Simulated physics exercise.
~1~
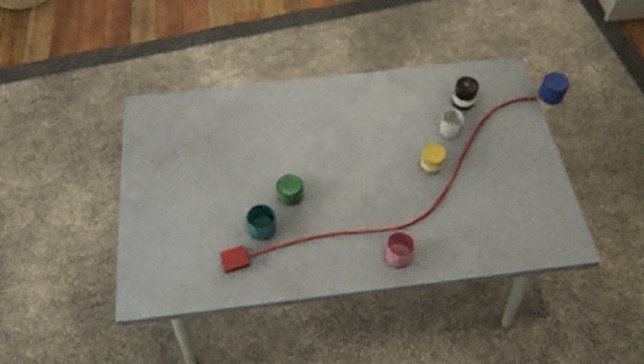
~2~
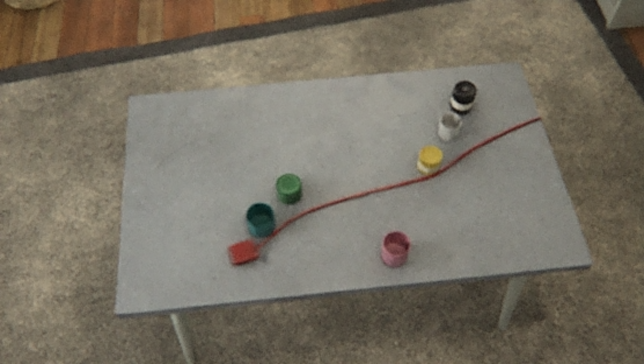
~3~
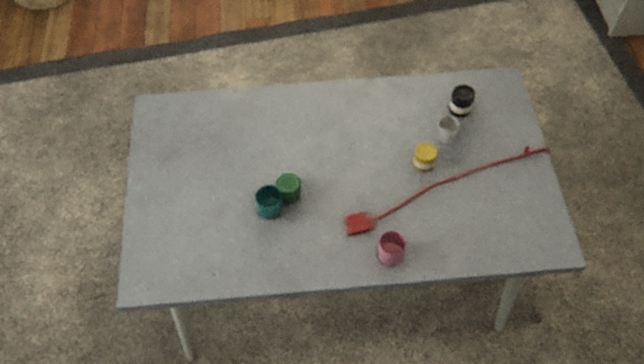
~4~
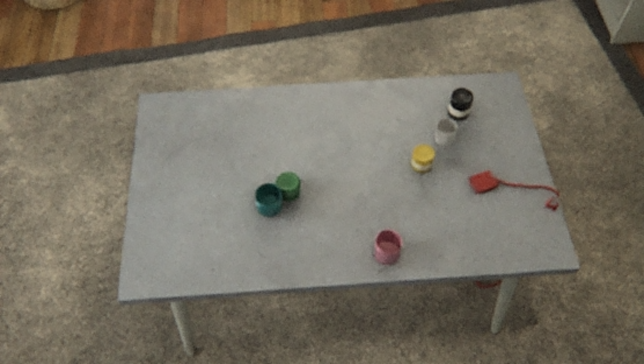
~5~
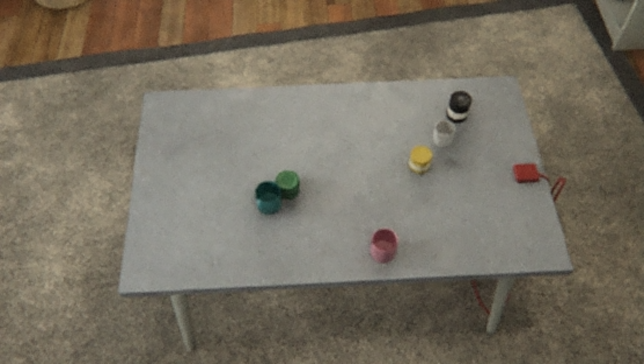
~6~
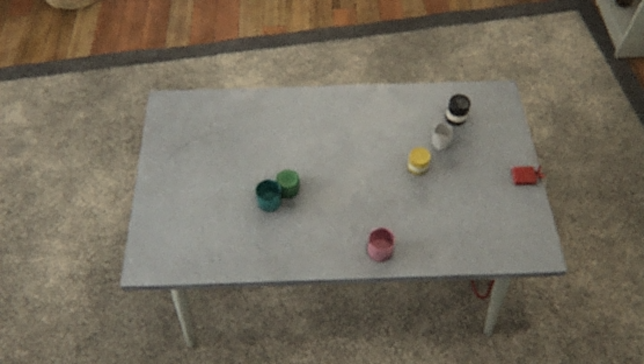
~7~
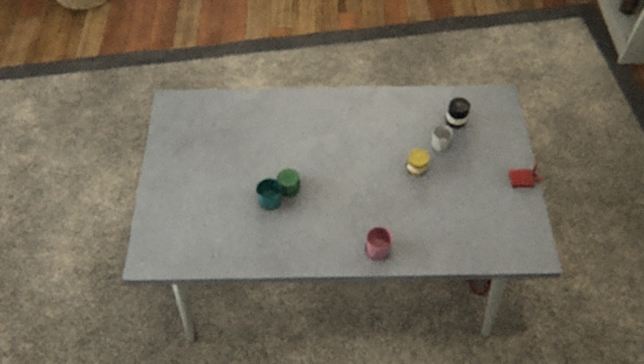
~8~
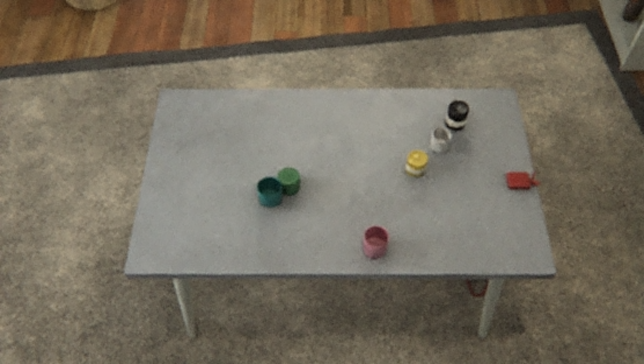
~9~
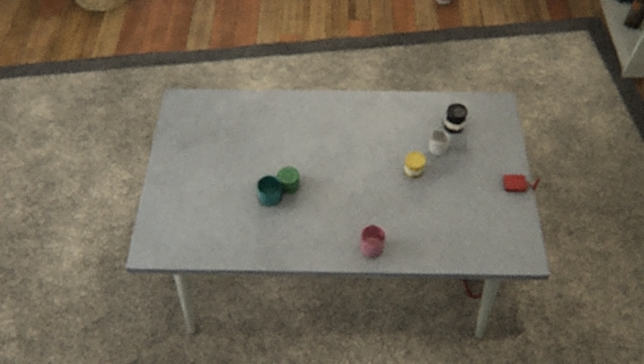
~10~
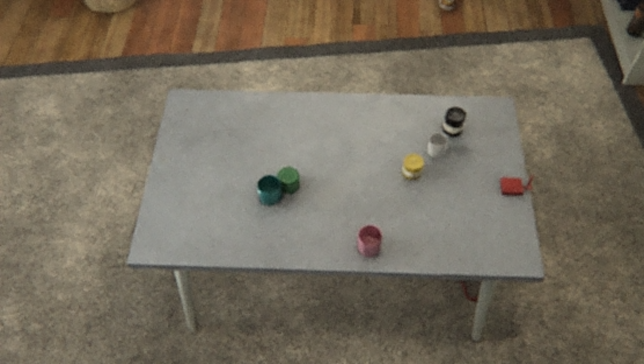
We see a blue object drop off the right edge of a gray table, its thin red cord dragging a small red block rightward past several cups and jars. The block nudges the teal cup toward the green tub, then rests near the right edge.
